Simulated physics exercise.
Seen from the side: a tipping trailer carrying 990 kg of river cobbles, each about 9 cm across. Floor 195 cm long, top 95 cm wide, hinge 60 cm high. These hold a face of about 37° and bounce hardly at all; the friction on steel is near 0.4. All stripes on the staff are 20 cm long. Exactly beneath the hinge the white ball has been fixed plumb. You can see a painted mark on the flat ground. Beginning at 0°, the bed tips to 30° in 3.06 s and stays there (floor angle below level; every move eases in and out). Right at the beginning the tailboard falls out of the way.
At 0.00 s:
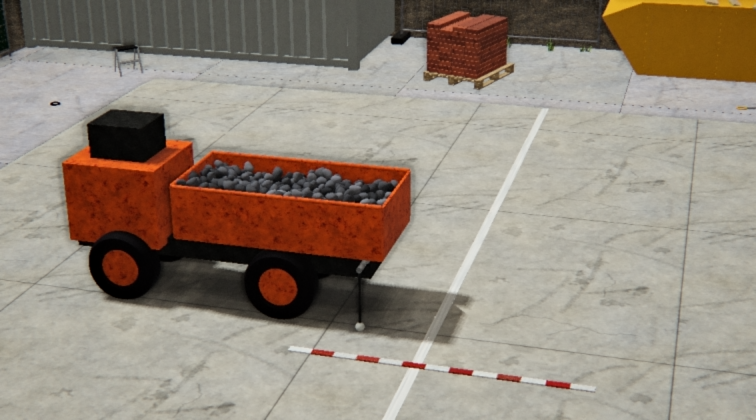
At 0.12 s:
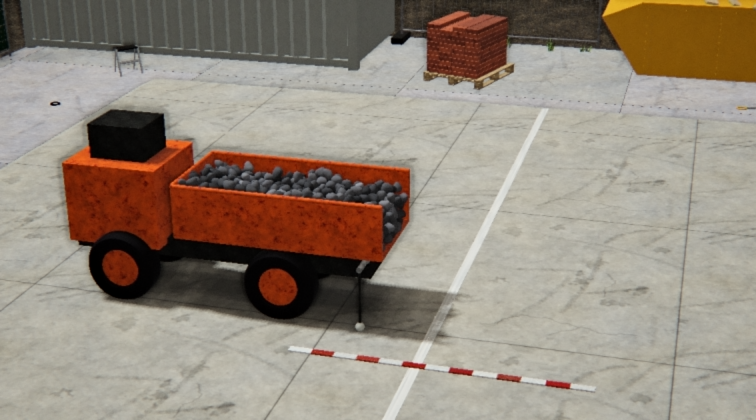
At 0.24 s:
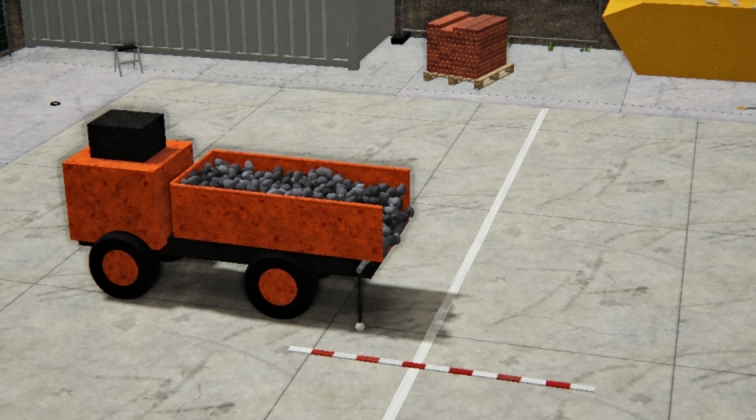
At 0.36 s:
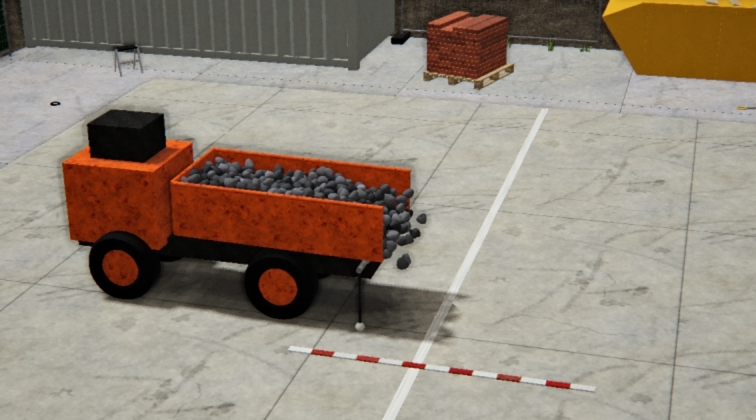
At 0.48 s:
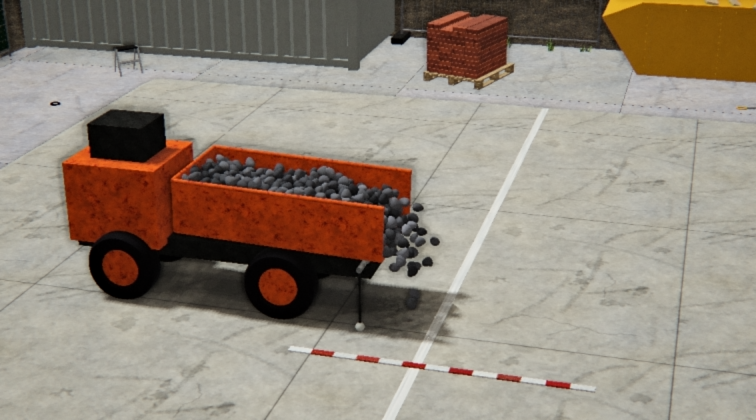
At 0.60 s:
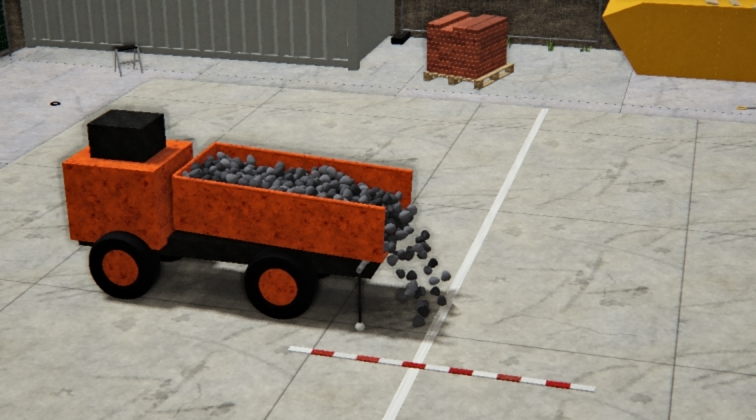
The video shows an orange tipping trailer loaded with gray stones on a concrete yard; its right end opens, the load slumps toward the gap, and some stones tumble out toward the ground while the bed tilts very slightly.
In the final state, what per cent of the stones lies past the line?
Roughly 65 per cent lies there.
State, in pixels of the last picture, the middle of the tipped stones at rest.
Their centre sits close to (461, 302).
After 2.3 s the floor is at 25°; 73 % in the bed, 19 % short of the line, 9 % past the line; the foremost stones are at (497, 325).
After 3.2 s the floor is at 30°; 33 % in the bed, 33 % short of the line, 33 % past the line; the foremost stones are at (529, 325).
After 3.5 s the floor is at 30°; 17 % in the bed, 35 % short of the line, 48 % past the line; the foremost stones are at (555, 324).
After 6.3 s the floor is at 30°; 0 % in the bed, 36 % short of the line, 64 % past the line; the foremost stones are at (583, 327).
